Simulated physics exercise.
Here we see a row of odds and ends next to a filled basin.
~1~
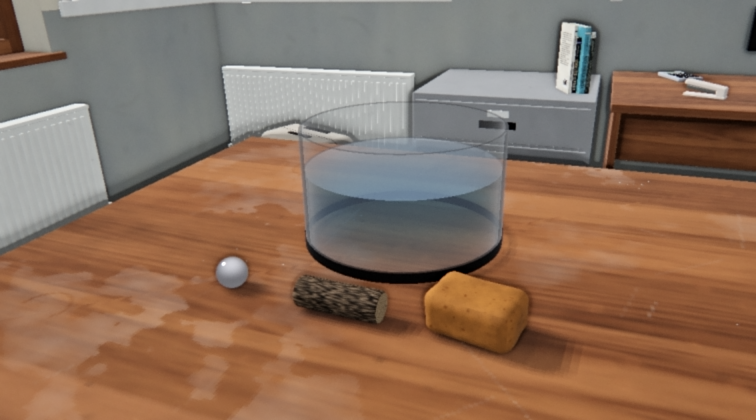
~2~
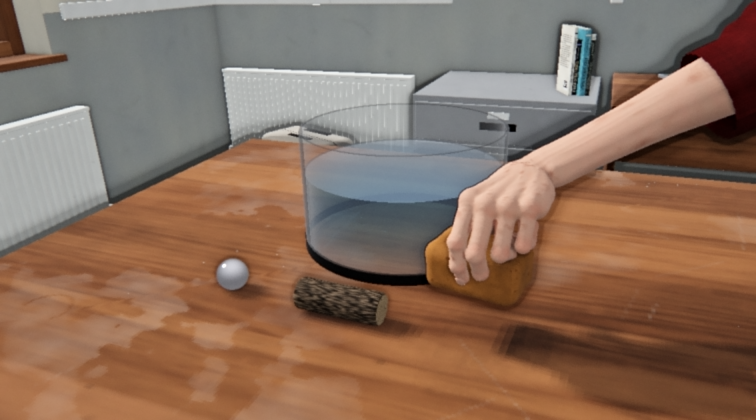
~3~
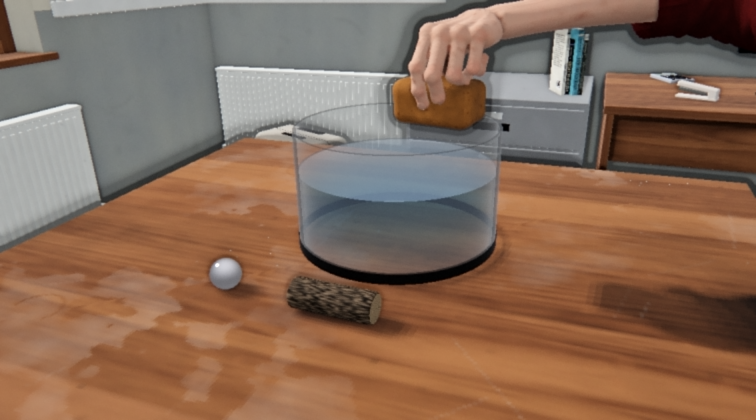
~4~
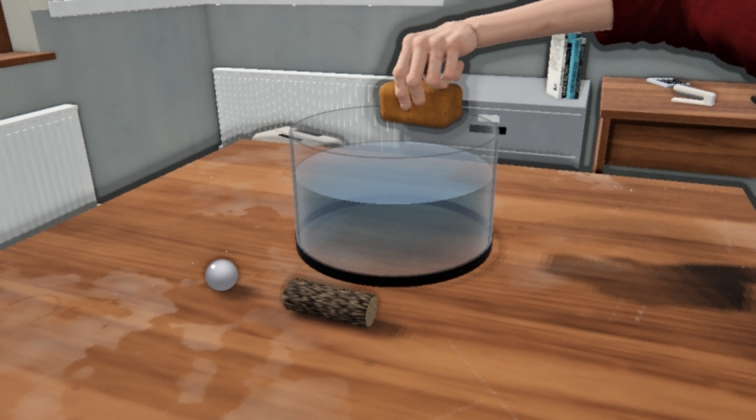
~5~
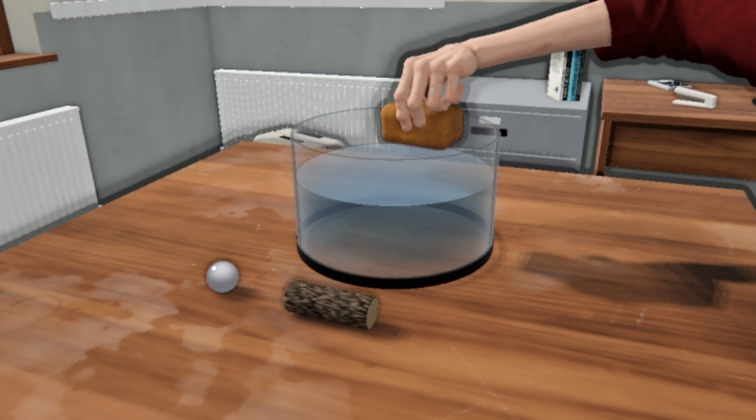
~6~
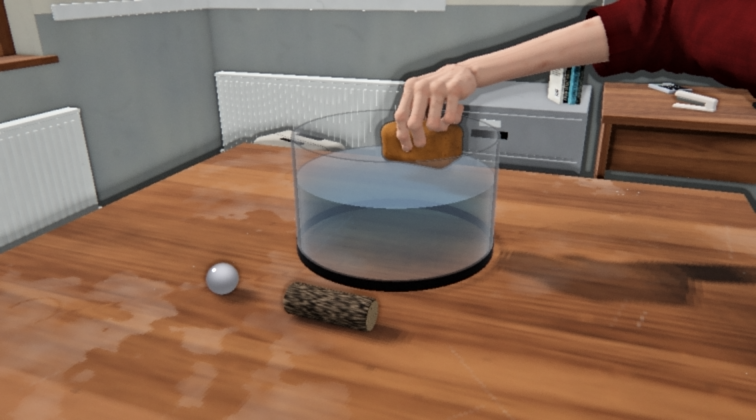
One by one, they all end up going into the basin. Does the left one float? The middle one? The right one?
Left one lies at the bottom, middle one rests at the top, right one rests at the top.
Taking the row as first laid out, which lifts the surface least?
My answer is the leftmost piece.
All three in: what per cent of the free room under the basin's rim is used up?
Estimate: Roughly 6 %.
Next, the bread roll rides on the surface.
After that, the piece of branch rides on the surface.
Finally, the steel ball sinks; afloat, piece of branch and bread roll.
